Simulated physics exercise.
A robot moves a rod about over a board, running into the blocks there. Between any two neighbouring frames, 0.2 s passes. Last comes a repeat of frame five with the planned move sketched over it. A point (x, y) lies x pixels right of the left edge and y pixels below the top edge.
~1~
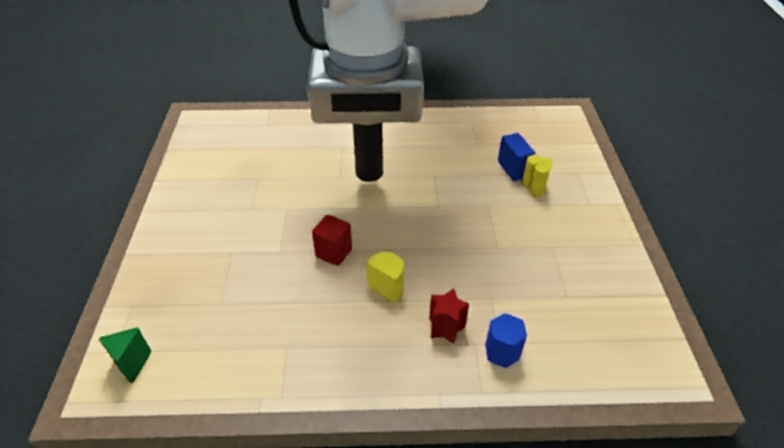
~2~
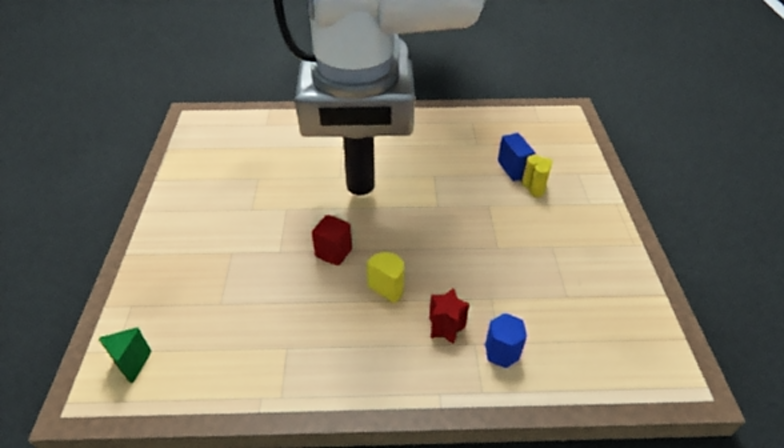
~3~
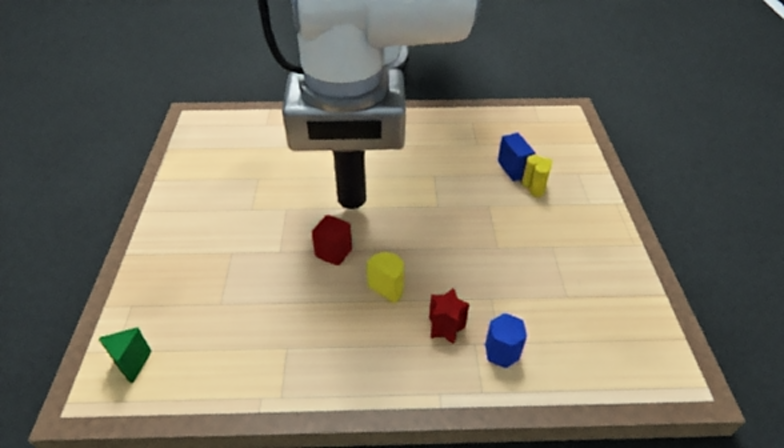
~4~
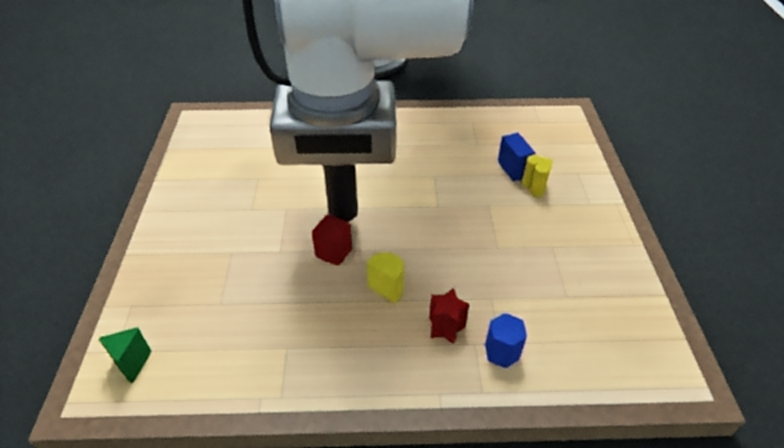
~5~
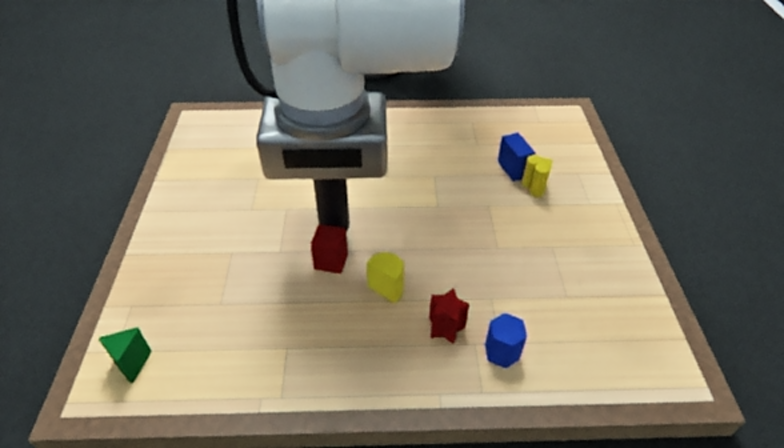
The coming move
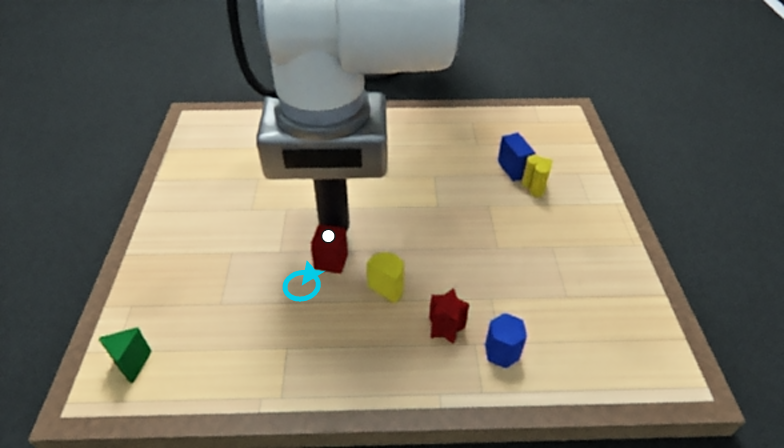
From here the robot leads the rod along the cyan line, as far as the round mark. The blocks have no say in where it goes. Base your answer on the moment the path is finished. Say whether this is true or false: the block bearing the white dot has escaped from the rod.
True.
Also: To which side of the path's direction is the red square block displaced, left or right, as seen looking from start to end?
It moves over to the left.
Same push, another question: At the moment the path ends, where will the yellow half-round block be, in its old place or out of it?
It ends up on the same spot.
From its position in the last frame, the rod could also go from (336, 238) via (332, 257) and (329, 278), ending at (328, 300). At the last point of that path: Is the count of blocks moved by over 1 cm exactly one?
Yes
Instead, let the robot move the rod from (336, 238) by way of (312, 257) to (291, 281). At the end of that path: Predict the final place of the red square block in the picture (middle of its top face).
My best guess is (320, 262).
Drawn move, straight from (336, 238) to (302, 286); the dot is on the red square block.
What follows on the original path. Halfway along, rod at (318, 249); red square block at (321, 261), turned 35° anticlockwise.
At the end, rod at (299, 273); red square block at (319, 280), turned 65° anticlockwise; yellow half-round block still.
